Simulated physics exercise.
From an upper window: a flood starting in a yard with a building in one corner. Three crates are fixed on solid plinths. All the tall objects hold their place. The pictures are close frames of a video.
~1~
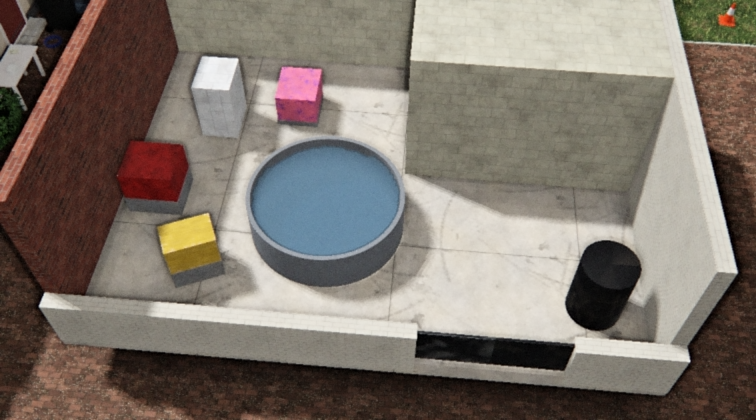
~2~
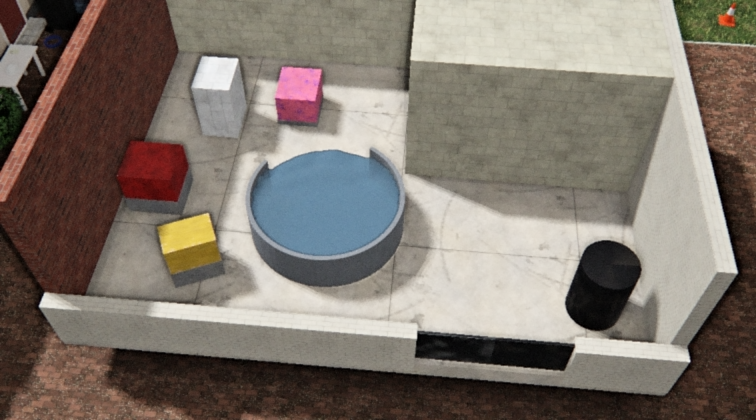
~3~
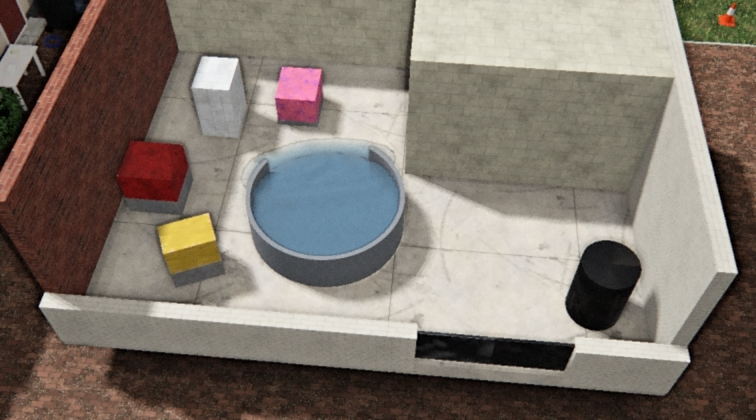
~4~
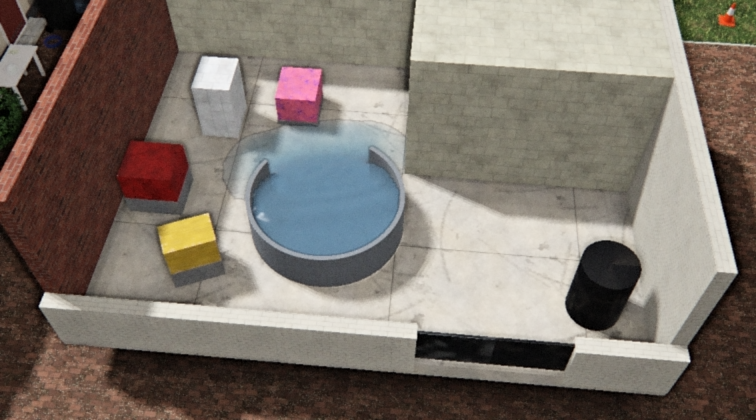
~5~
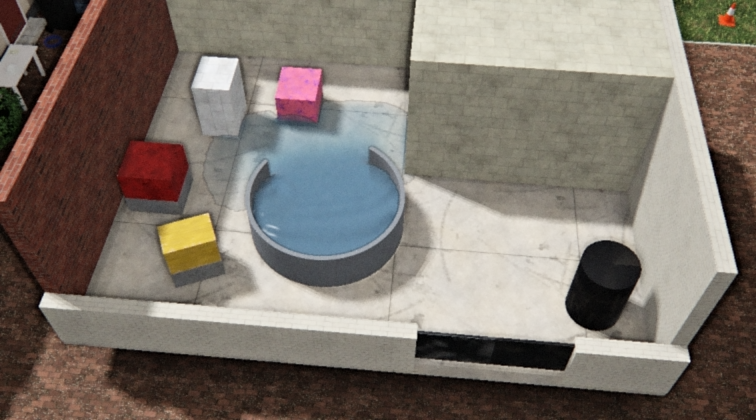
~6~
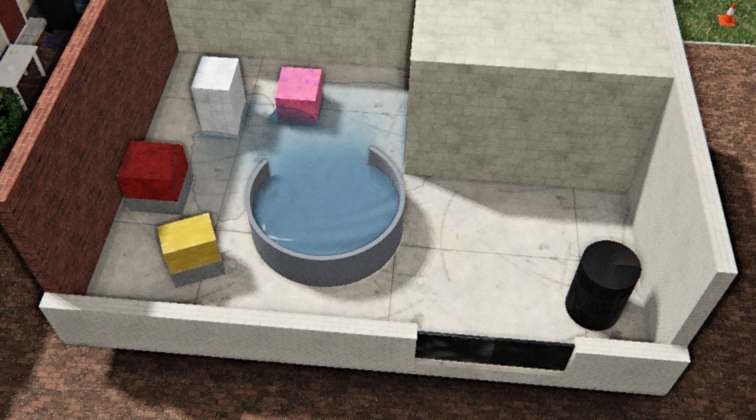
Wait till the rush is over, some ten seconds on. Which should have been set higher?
One by one: The red crate stays dry; the pink crate gets wet; the yellow crate stays dry.
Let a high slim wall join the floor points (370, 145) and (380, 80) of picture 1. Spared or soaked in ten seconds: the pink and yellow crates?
In short: Pink gets wet, yellow keeps dry.
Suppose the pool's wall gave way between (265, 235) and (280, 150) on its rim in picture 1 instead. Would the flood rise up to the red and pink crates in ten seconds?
Then: Red gets wet, pink is soaked.
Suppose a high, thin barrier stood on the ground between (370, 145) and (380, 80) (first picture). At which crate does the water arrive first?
First comes the pink one.
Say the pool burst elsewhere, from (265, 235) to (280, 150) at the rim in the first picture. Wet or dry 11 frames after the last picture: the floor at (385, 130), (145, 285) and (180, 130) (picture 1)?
One after the other: Clear, covered, awash.
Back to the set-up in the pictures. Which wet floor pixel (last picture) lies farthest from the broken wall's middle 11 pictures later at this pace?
Around (179, 53).
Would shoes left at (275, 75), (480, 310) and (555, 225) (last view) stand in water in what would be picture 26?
One after the other: Under water, not flooded, no water.
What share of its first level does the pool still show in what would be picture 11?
About 58 per cent.
A moment on, water covers 30 % of the floor; the red crate water round its plinth, the pink crate water round its plinth, the yellow crate not reached.
Next, water covers 35 % of the floor; the red crate water round its plinth, the pink crate water round its plinth, the yellow crate water round its plinth.
Then, water covers 50 % of the floor; the red crate water round its plinth, the pink crate water round its plinth, the yellow crate water round its plinth.
Later, water covers 75 % of the floor; the red crate water round its plinth, the pink crate water round its plinth, the yellow crate water round its plinth.
In the end, water covers 95 % of the floor; the red crate stayed above the water, the pink crate was topped, the yellow crate stayed above the water.
